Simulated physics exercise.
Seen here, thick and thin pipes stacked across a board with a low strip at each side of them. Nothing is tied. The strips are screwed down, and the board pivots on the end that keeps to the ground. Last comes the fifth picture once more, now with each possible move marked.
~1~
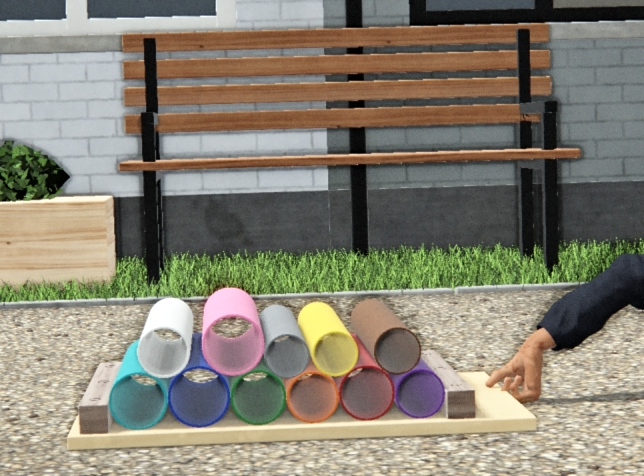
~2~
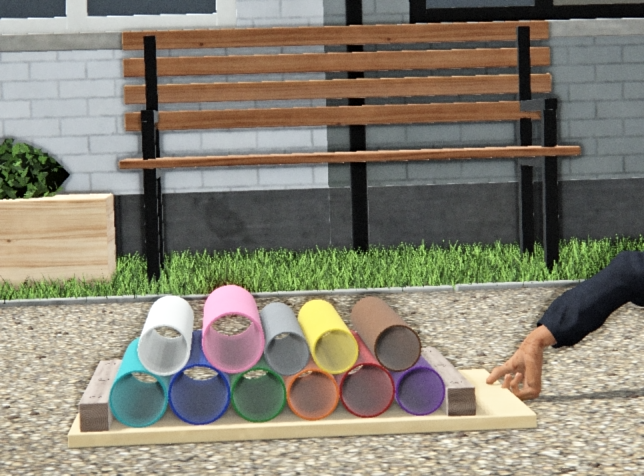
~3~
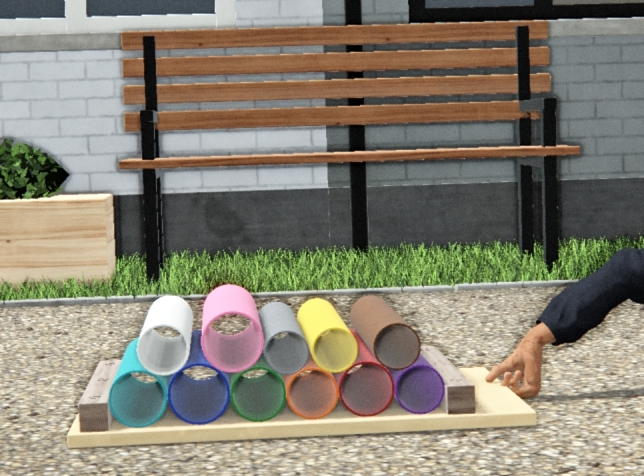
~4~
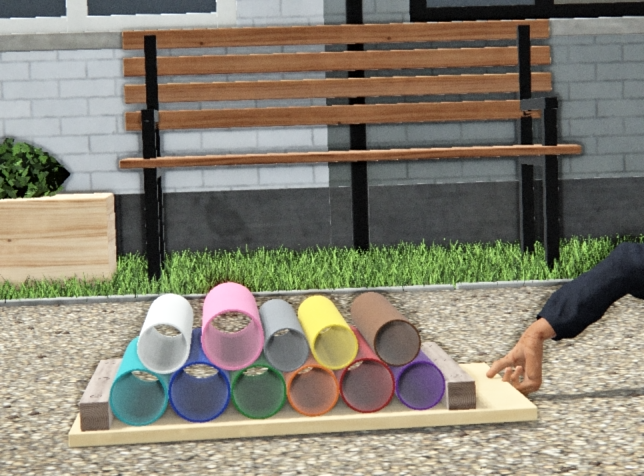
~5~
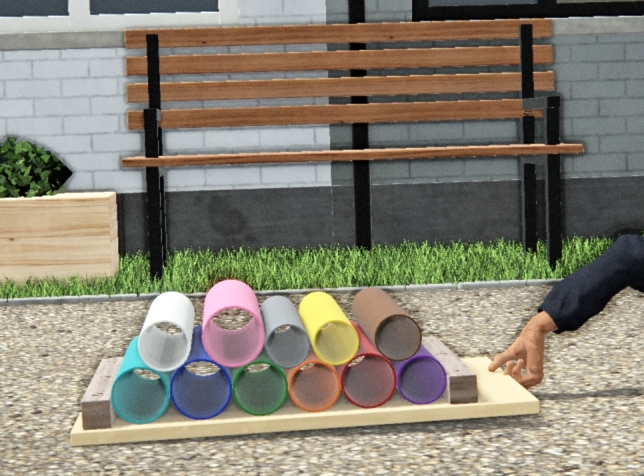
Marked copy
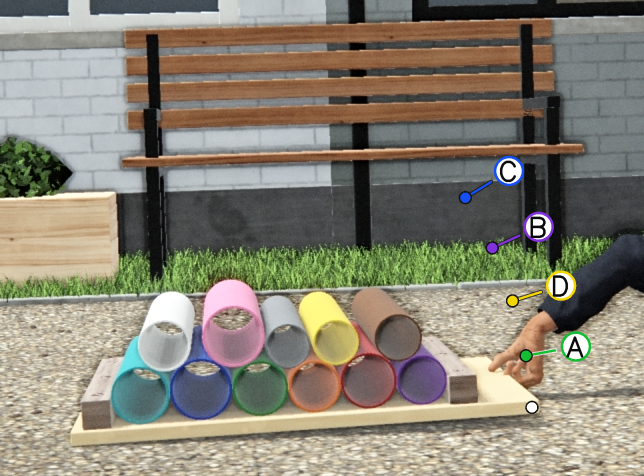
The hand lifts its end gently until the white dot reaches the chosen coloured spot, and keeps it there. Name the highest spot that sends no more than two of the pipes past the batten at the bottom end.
C is the limit.
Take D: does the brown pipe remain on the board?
Yes.
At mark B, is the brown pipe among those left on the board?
Yes.
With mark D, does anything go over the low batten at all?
At D: No.
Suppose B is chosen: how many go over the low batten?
The count is none.
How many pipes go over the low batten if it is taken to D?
It comes to none.
On the copy, A at (526, 356); B at (492, 248); C at (465, 198); D at (513, 301); the white dot at (532, 407).
On C. First, board at 17°.
Then, board at 29°.
Finally, board at 29°, one over the low batten (white).
By contrast, A none over the low batten; B none over the low batten; D none over the low batten.
